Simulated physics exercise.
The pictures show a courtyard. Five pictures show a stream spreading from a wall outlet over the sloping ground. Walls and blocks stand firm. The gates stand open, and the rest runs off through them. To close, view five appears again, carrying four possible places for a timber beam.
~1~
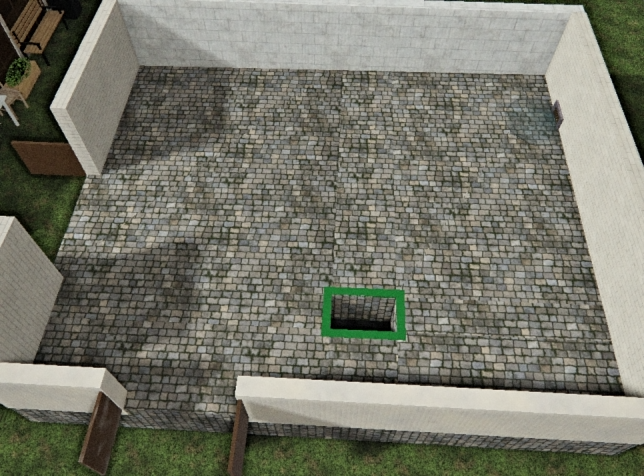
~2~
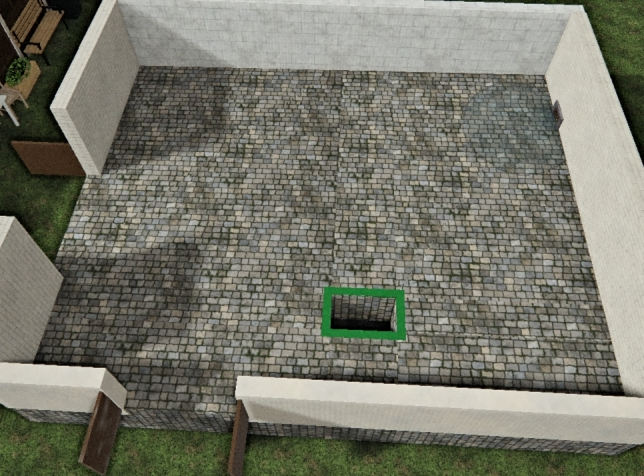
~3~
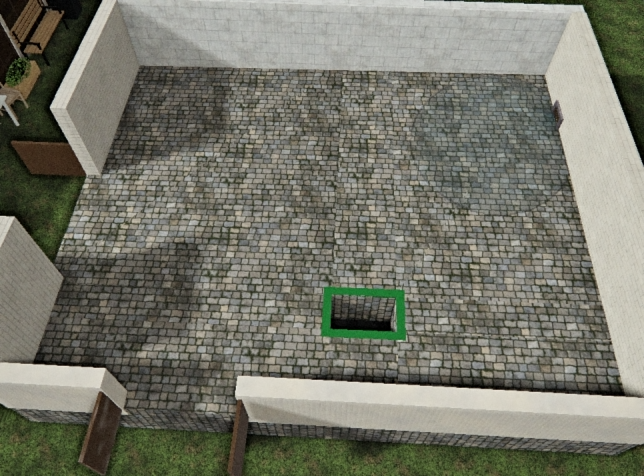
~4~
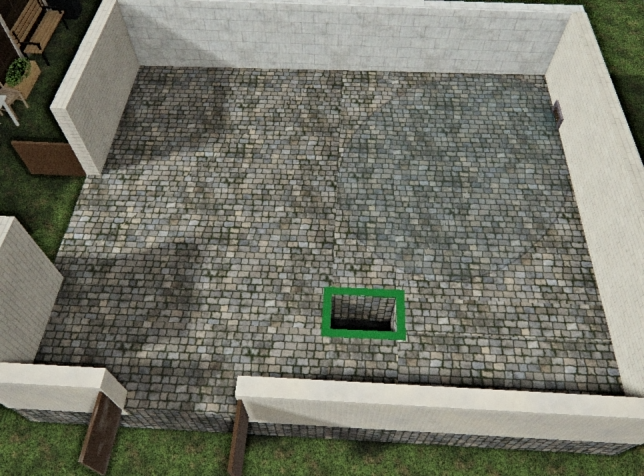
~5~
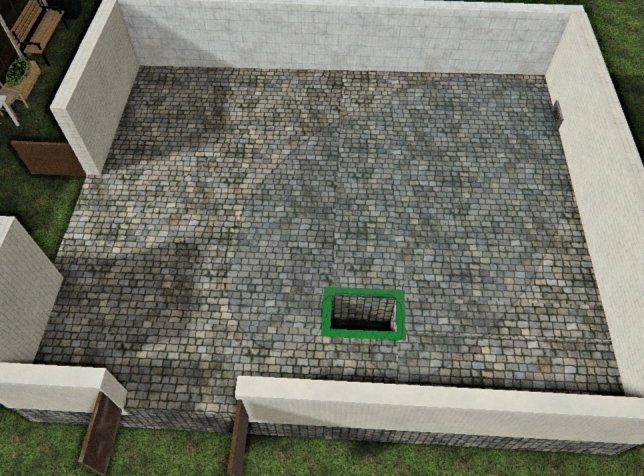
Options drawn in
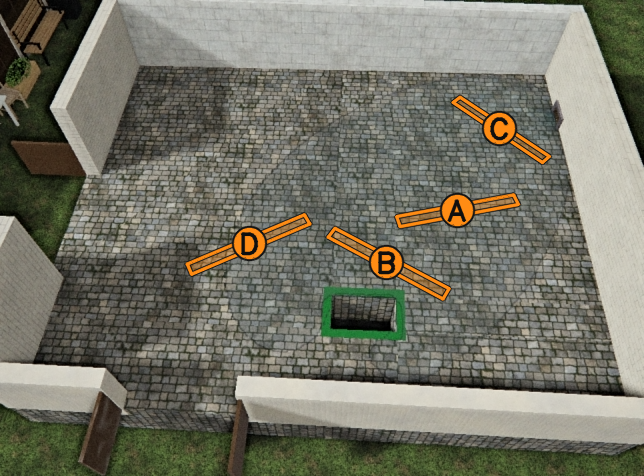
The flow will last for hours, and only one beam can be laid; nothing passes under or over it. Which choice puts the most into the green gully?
D works best here.
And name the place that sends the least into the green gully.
It is B.
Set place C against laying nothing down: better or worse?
Worse.
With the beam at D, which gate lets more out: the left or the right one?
The right one.
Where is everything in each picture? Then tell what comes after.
Outfall at (558, 115); green gully at (364, 313); open gate at (187, 395); open gate at (83, 223); water covers 2 % of the ground and shows as far out as (512, 113); green gully still dry.
Water covers 6 % of the ground and shows as far out as (468, 129); green gully still dry.
Water covers 13 % of the ground and shows as far out as (415, 155); green gully still dry.
Water covers 24 % of the ground and shows as far out as (359, 227); green gully still dry.
Water covers 38 % of the ground and shows as far out as (238, 305); green gully taking water.
On the marked copy, A from (398, 221) to (516, 199); B from (331, 232) to (446, 293); C from (456, 99) to (545, 159); D from (189, 269) to (307, 219).
For place A, about 9 % of the stream runs into the green gully, about 90 % out by the gates.
For place B, next to none of the stream runs into the green gully, about 98 % out by the gates.
For place C, about 10 % of the stream runs into the green gully, about 88 % out by the gates.
For place D, about 31 % of the stream runs into the green gully, about 66 % out by the gates.
